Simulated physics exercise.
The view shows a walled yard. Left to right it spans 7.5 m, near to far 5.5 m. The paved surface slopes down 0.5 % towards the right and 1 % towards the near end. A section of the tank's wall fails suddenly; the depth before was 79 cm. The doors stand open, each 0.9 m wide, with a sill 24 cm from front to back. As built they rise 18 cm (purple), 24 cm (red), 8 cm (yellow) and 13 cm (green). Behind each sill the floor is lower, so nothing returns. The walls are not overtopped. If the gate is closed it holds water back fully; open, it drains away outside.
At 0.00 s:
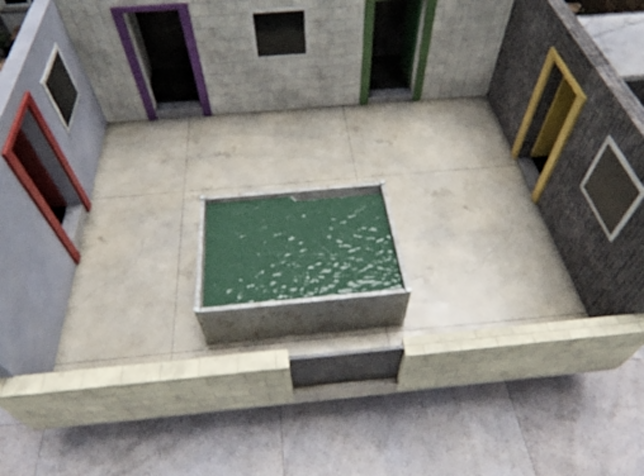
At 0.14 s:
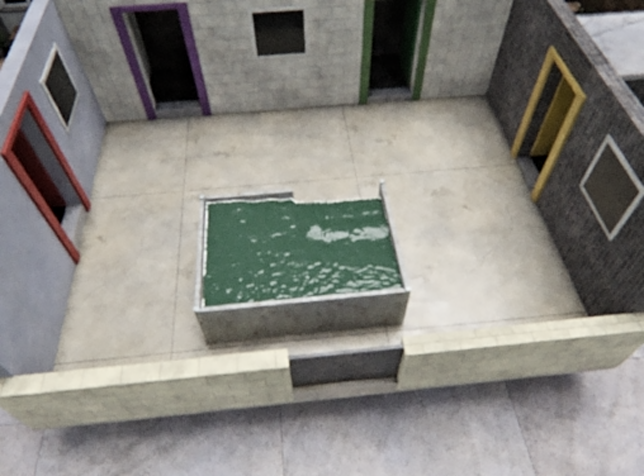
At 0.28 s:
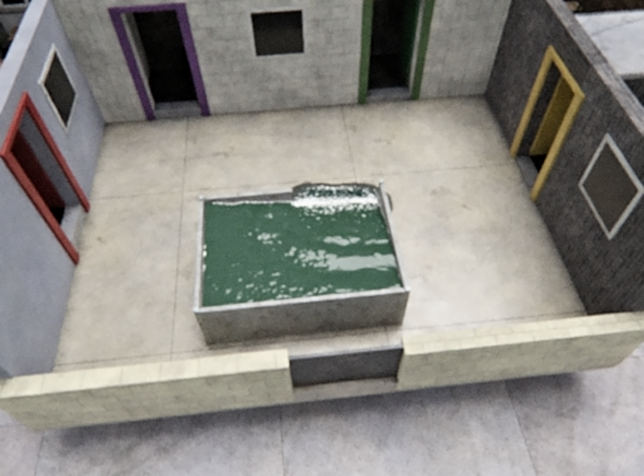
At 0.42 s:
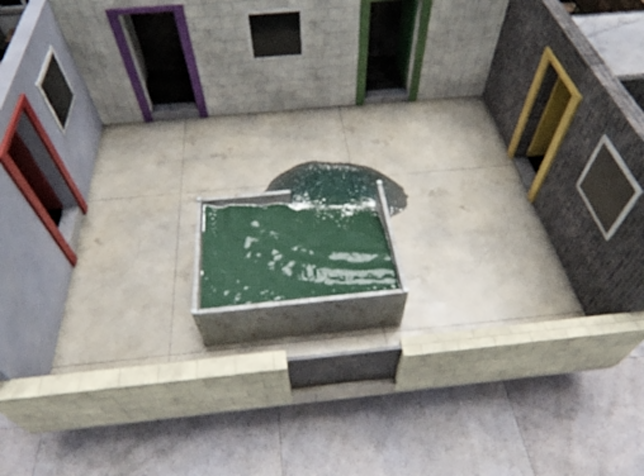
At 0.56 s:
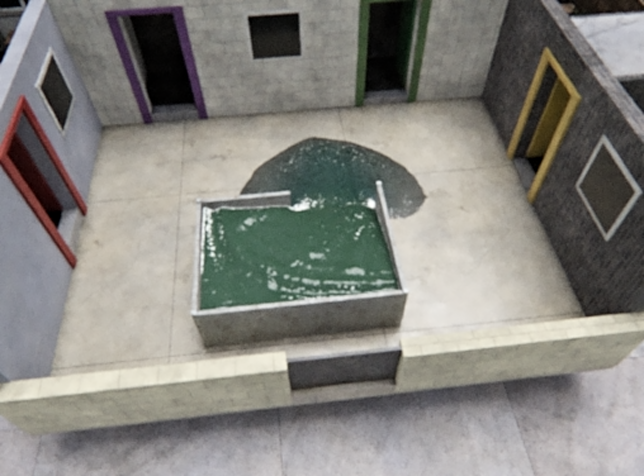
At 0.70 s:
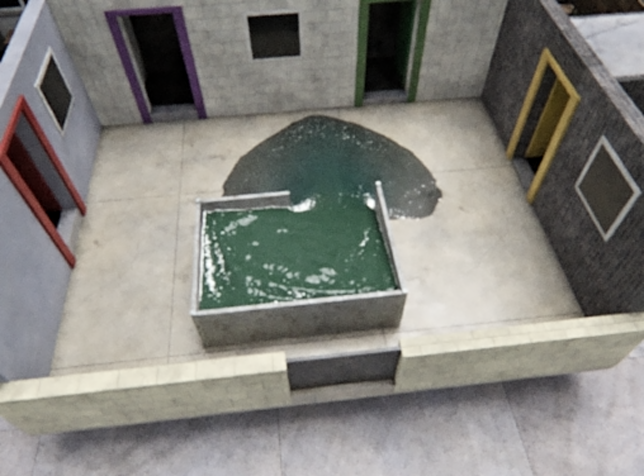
Green water bursts through the tank's far wall and spreads across the pale yard floor.
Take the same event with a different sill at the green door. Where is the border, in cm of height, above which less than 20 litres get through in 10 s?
At least 26 cm or so.
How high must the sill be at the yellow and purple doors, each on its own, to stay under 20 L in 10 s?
Roughly 9.0 cm at yellow and 6.0 cm at purple.
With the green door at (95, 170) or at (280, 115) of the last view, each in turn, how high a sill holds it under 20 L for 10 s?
Roughly 14.5 and 27 cm.
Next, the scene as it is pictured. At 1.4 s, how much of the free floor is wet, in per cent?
Some 30 per cent of it.
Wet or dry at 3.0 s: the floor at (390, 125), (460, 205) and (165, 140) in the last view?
In that order: Flooded, not reached, wet.
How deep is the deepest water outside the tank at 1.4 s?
About 42 cm.
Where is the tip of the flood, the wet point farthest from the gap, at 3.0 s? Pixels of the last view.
Around (102, 128).
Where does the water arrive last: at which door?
It is the red one.
After 1.4 s water covers 30 % of the floor, deepest (42 cm) near (345, 216); 28 cm at the green door, 7 litres in over its 13 cm sill.
After 3.0 s water covers 45 % of the floor, deepest (40 cm) near (480, 105); 25 cm at the green door, 129 litres in over its 13 cm sill.
After 10.0 s water covers 100 % of the floor, deepest (22 cm) near (451, 361); 7 cm at the green door, 183 litres in over its 13 cm sill.
At the green door as built, the water arrived by 1.0 s and peaked near 31 cm at 2.0 s.
Run again over the same 10 s with other heights there, 58 litres in over 21 cm, 11 litres over 28.5 cm. The limit of 20 litres is kept from about 26 cm up.
